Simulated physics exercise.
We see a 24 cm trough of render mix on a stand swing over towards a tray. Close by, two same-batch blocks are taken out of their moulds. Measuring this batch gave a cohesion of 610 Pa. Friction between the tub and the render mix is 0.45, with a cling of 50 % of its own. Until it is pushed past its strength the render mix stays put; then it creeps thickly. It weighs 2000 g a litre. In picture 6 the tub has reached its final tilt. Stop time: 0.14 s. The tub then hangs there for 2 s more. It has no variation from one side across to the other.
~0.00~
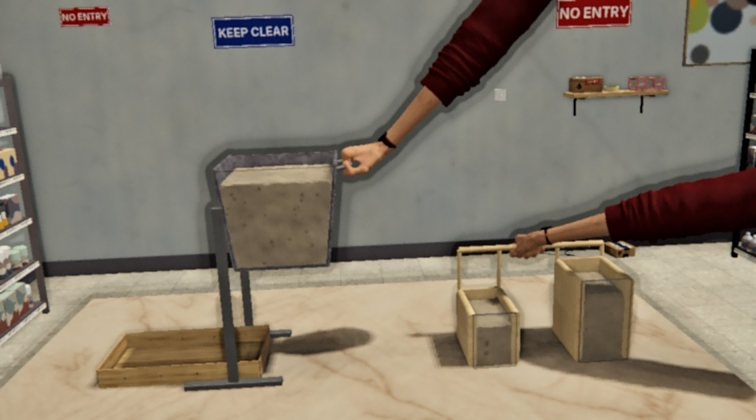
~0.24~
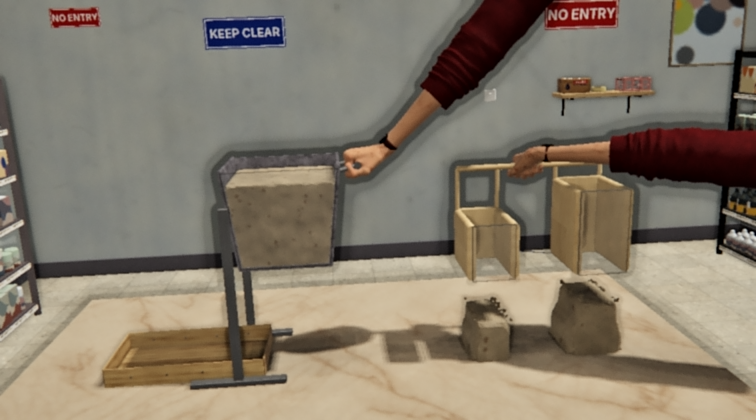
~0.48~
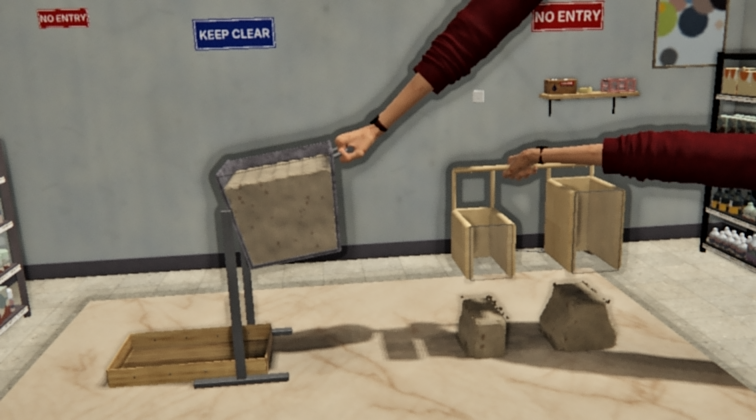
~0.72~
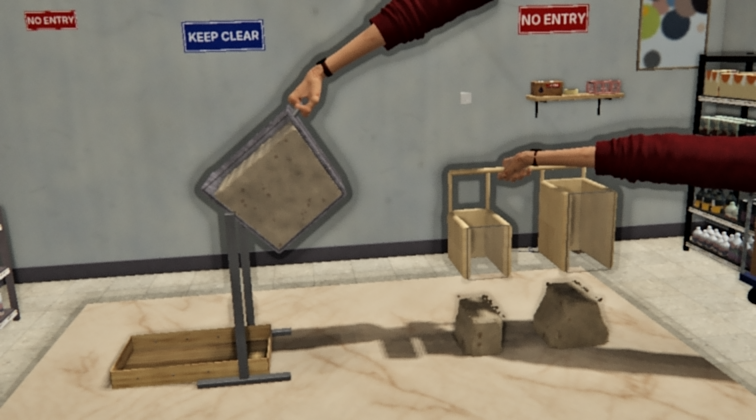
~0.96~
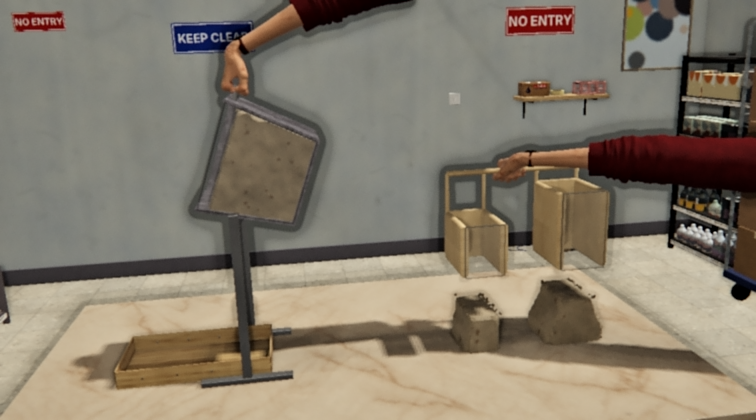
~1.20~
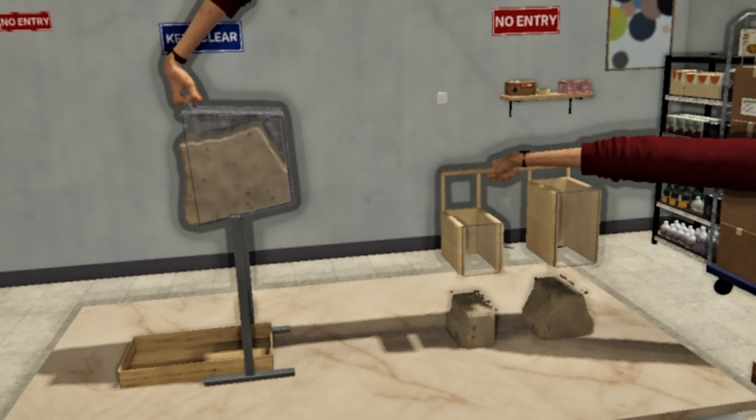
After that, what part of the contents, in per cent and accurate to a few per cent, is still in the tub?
The part still in the tub is near 37 out of 100.
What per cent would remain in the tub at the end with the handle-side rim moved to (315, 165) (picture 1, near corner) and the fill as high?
The tub would end up holding some 50 % of it.
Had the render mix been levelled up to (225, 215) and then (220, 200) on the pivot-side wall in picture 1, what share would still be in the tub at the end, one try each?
First try around 55 %, second try around 45 %.
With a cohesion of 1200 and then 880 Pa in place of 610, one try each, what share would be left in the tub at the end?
It'd be some 35 percent the first time and some 40 percent the second.
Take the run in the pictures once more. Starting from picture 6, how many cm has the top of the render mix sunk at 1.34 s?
I reckon it's close to 6 cm.
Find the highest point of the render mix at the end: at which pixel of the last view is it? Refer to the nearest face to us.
Somewhere near (263, 175) in the last view.
By 1.34 s, the tub is at 93 degrees and holds 66 %.
By 1.51 s, the tub is at 93 degrees and holds 43 %.
By 1.68 s, the tub is at 93 degrees and holds 37 %.
By 1.85 s, the tub is at 93 degrees and holds 37 %.
By 3.20 s, at the end, the tub is at 93 degrees and holds 37 %.
